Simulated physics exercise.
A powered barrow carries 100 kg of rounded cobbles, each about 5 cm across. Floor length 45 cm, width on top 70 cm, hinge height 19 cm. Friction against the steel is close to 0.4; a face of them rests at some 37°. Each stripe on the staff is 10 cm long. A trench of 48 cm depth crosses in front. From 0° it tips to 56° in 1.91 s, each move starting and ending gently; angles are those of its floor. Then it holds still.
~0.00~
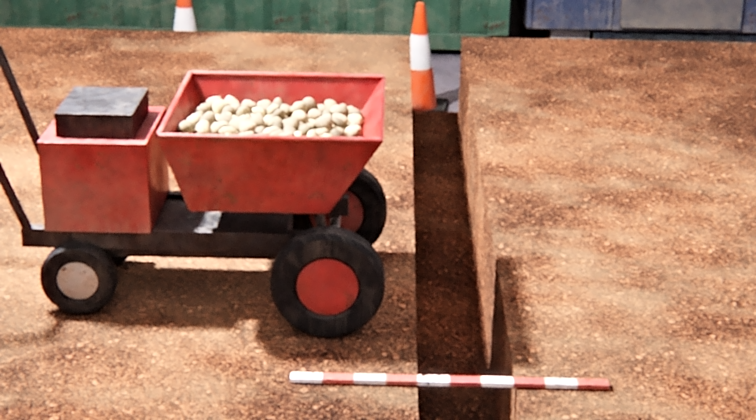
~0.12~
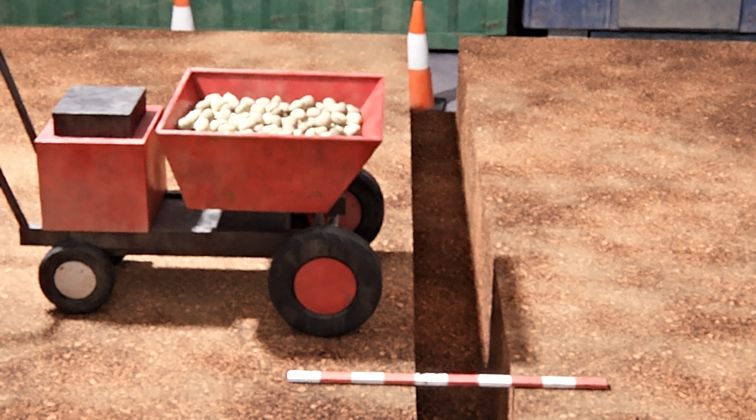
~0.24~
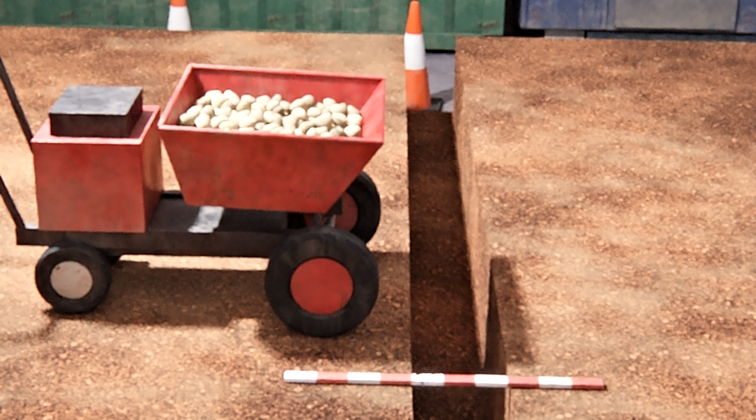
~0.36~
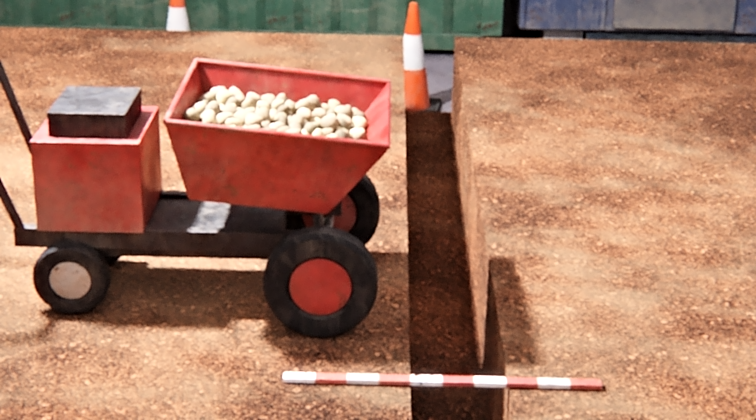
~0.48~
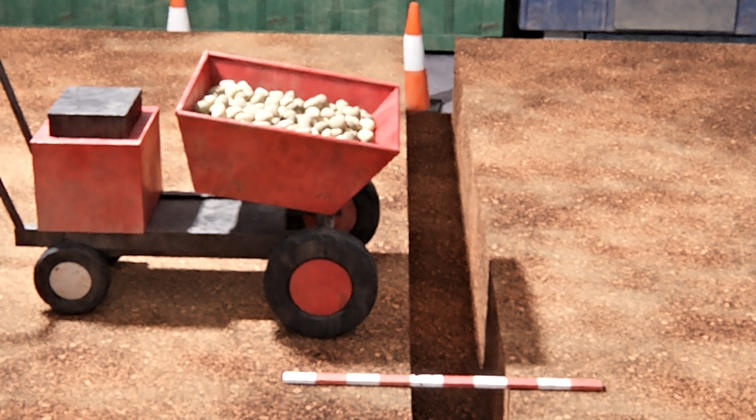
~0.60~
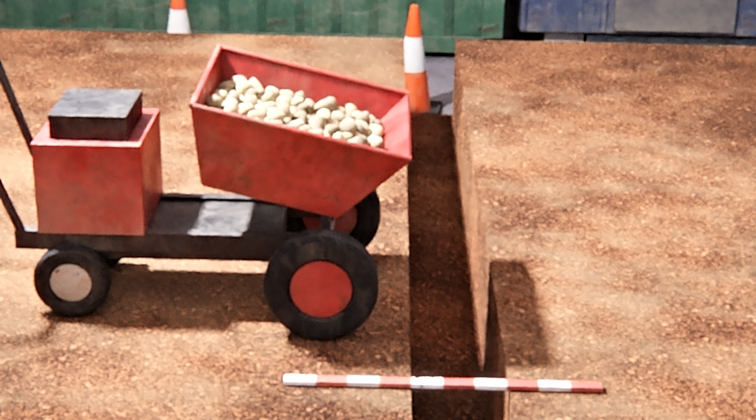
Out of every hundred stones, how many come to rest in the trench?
Some 9 per cent of it.
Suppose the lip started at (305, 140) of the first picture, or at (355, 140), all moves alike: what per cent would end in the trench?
Near 20 per cent from the first place, 15 from the second.
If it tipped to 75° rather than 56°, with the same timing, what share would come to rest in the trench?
Then about 45 per cent.
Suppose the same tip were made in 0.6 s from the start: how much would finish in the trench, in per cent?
Then about 10 per cent.
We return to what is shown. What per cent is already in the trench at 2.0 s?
About 0 per cent by then.
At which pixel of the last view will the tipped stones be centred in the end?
Their middle is at about (507, 298).
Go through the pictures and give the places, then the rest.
In the first picture, lip at (382, 141), floor tilted 0°, highest stones at (272, 114).
In the second picture, the tray is at 1°, its lip at (381, 141); the top of the load is at (266, 113); the stones move at 0.1 m/s on average.
In the third picture, the tray is at 2°, its lip at (383, 143); the top of the load is at (251, 113); the stones move at 0.1 m/s on average.
In the fourth picture, the tray is at 5°, its lip at (389, 146); the top of the load is at (231, 107); the stones move at 0.2 m/s on average.
In the fifth picture, the tray is at 9°, its lip at (399, 152); the top of the load is at (226, 101); the stones move at 0.3 m/s on average.
In the sixth picture, the tray is at 13°, its lip at (410, 160); the top of the load is at (233, 94); the stones move at 0.3 m/s on average.
After 1.4 s the floor is at 47°; 100 % in the tray; the foremost stones are at (441, 200).
After 2.0 s the floor is at 56°; 97 % in the tray, 2 % in the trench, 1 % past the trench; the foremost stones are at (504, 227).
After 2.4 s the floor is at 56°; 89 % in the tray, 3 % in the trench, 7 % past the trench; the foremost stones are at (552, 280).
After 4.3 s the floor is at 56°; 82 % in the tray, 9 % in the trench, 9 % past the trench; the foremost stones are at (575, 281).
